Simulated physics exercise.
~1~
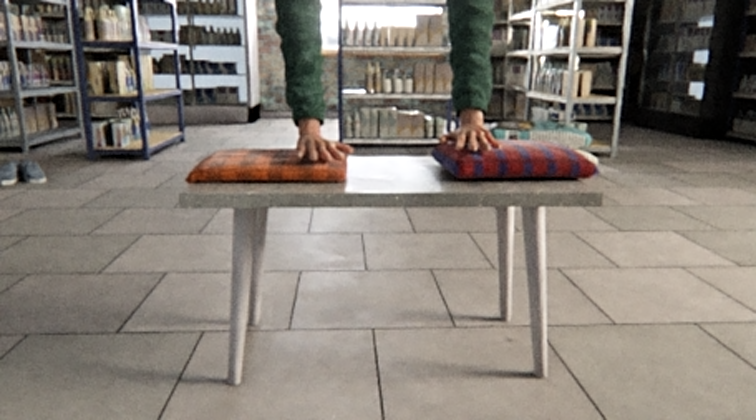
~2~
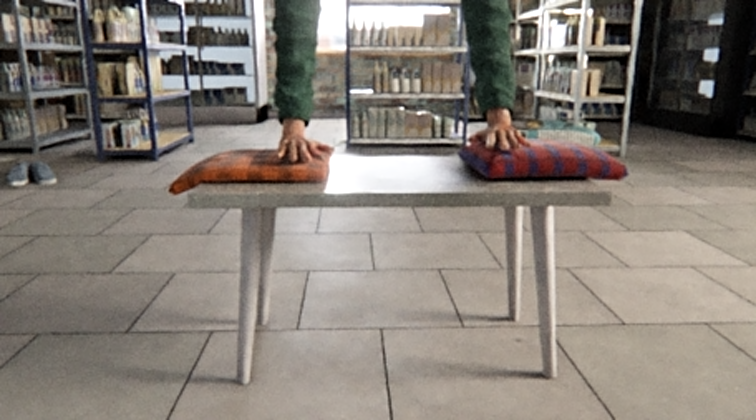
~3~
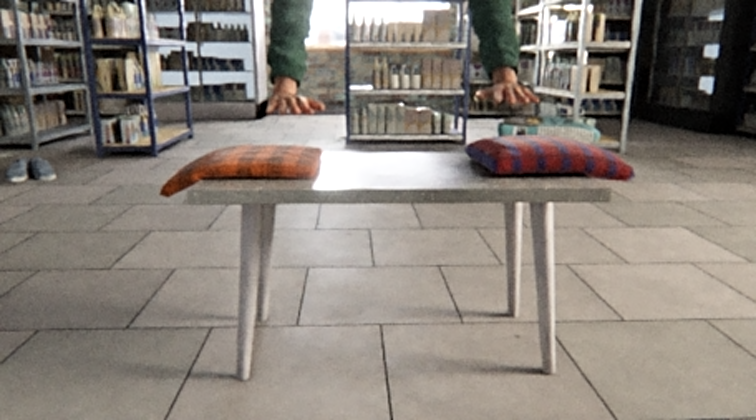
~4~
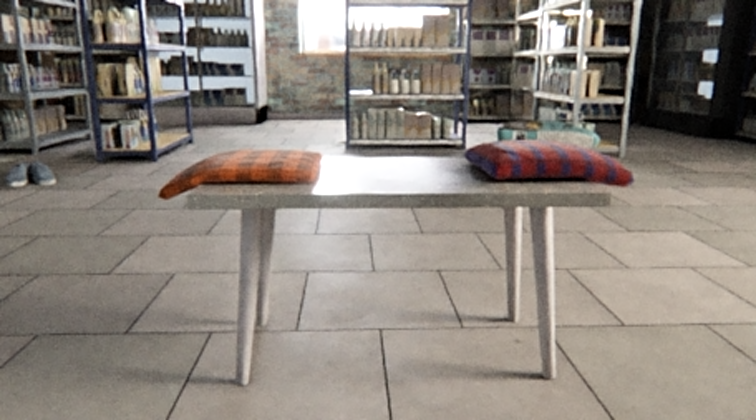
The clip shows two hands pressing on an orange checked seat pad and a red and blue folded blanket on a bench, sliding them apart to the left and right. The hands then lift and withdraw, and both items stay resting at opposite ends of the bench.
